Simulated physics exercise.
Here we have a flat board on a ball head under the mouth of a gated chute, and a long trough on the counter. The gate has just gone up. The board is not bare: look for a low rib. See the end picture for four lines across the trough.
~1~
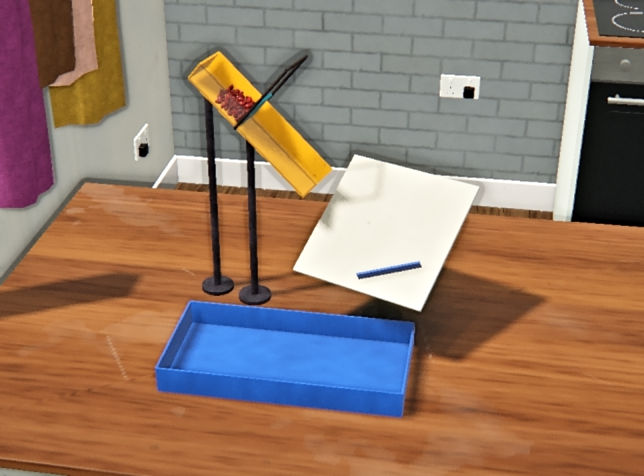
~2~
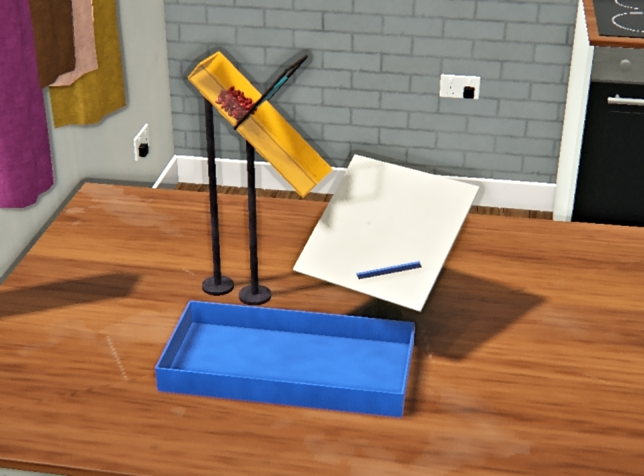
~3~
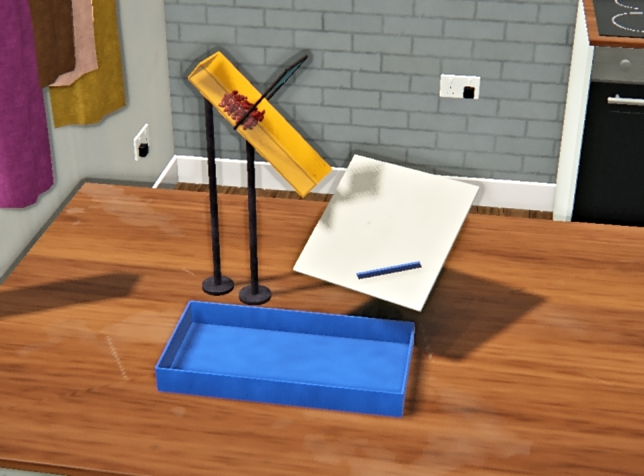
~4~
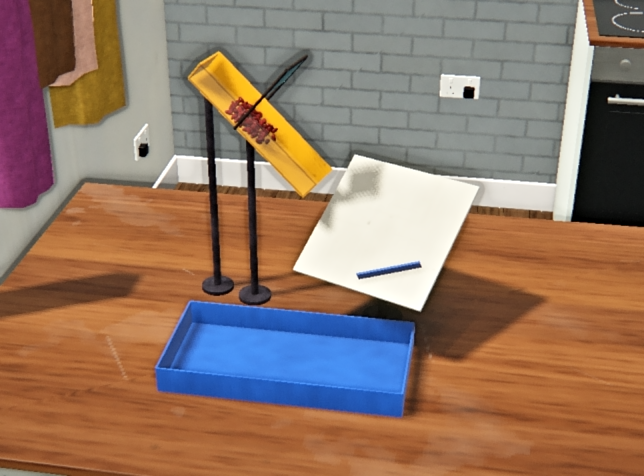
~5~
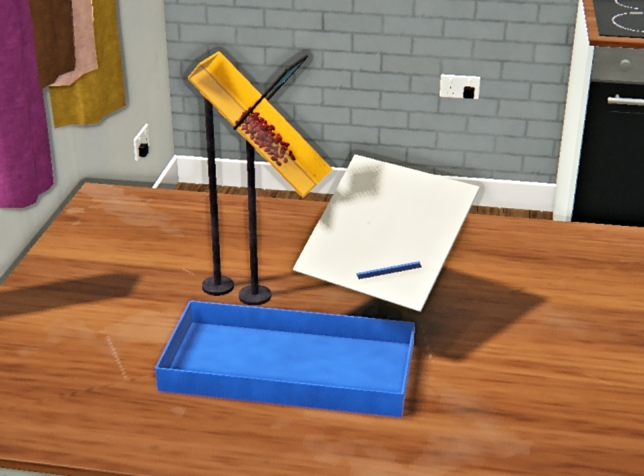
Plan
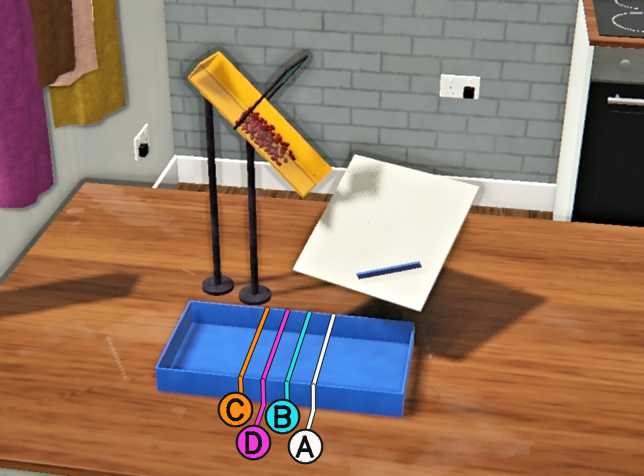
On a wooden counter against a grey brick wall, a sloping yellow chute on black stands holds dark red beans near its top, above a tilted white board with a blue rib and an empty blue trough. The beans slide down the chute, spreading into a longer streak partway along it.
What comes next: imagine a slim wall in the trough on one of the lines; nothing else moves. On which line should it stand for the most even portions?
Line A.
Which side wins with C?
Right.
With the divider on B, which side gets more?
Right.
On the marked copy, line A crosses the front rim at (313, 384); line B crosses the front rim at (287, 382); line C crosses the front rim at (240, 377); line D crosses the front rim at (263, 379).
If A is chosen, of what is caught, about a third on the left of the divider, about two thirds on the right.
If B is chosen, of what is caught, a stray few on the left of the divider, nearly all on the right.
If C is chosen, of what is caught, none on the left of the divider, all on the right.
If D is chosen, of what is caught, none on the left of the divider, all on the right.
